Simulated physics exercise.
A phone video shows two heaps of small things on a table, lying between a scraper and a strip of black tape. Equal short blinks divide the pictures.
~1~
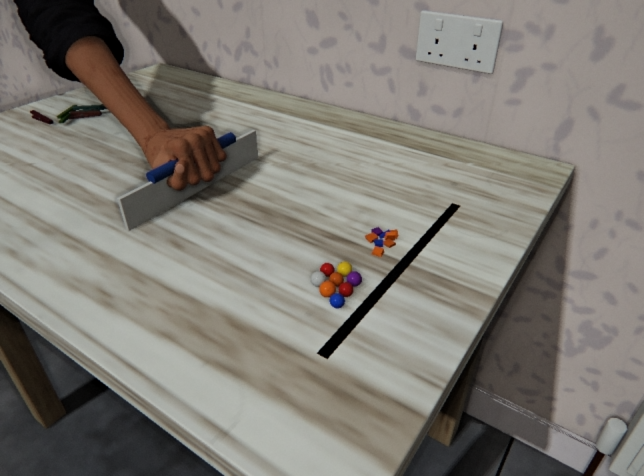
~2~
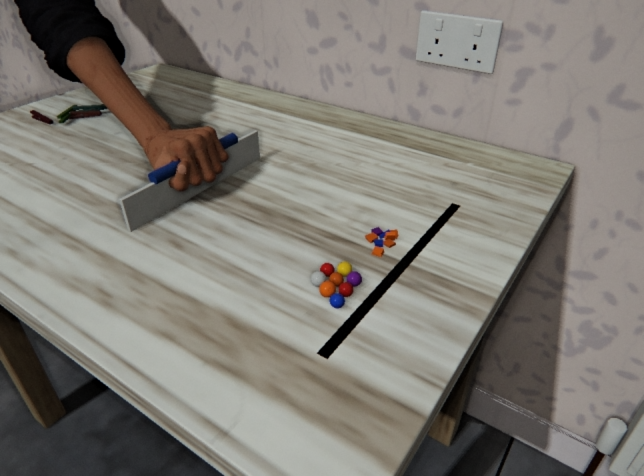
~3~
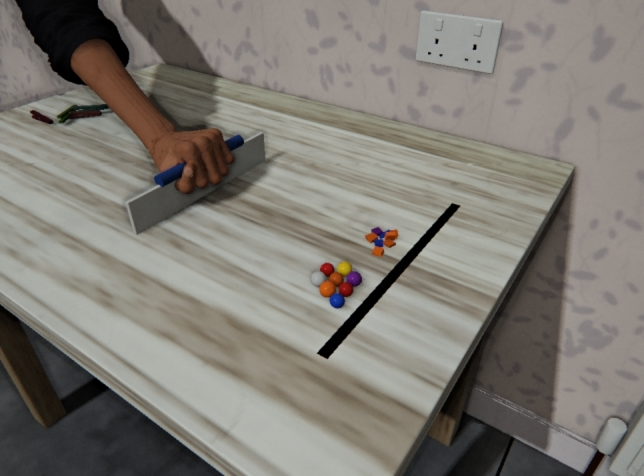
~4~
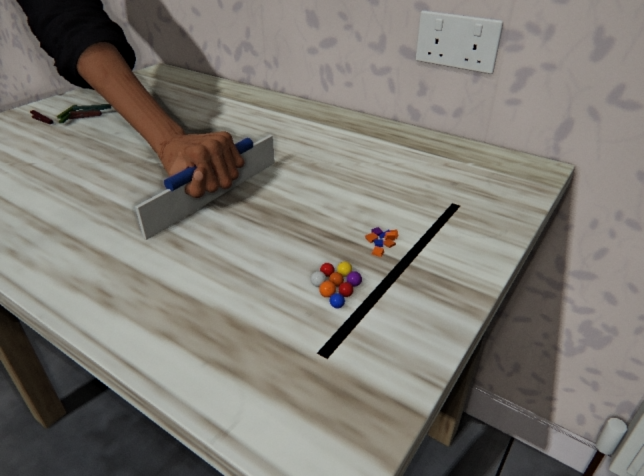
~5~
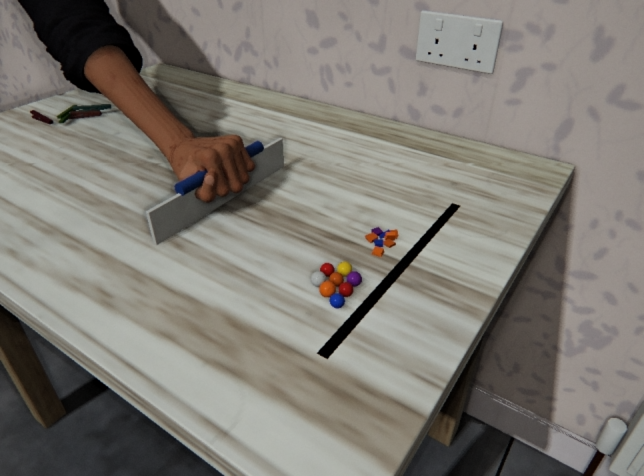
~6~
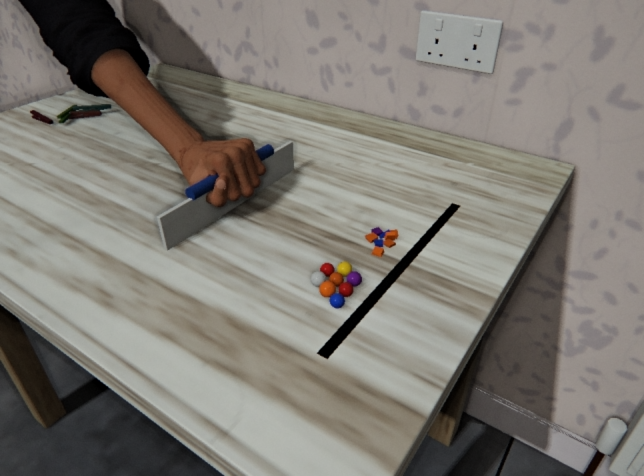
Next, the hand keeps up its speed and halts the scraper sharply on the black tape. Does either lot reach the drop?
In order: Front lot: Some spills off. Back lot: Nothing spills off.
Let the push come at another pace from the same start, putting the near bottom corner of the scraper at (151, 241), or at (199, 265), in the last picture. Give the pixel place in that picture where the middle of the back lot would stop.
First try about (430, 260), second try about (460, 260).
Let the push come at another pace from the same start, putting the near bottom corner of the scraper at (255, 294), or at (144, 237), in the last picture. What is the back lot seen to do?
One way it is partly lost below; the other way it doesn't fall at all.
Then, 0.41 s past the last view, scraper still moving, near (317, 205); front lot all on the table, its front near (337, 301); back lot all on the table, its front near (389, 243).
Then, 0.83 s past the last view, scraper stopped at the black tape; front lot all on the table, its front near (408, 311); back lot all on the table, its front near (451, 257).
Then, 1.11 s past the last view, scraper stopped at the black tape; front lot all on the table, its front near (483, 354); back lot all on the table, its front near (452, 258).
Finally, scraper stopped at the black tape; front lot all over the edge; back lot all on the table, its front near (452, 258).
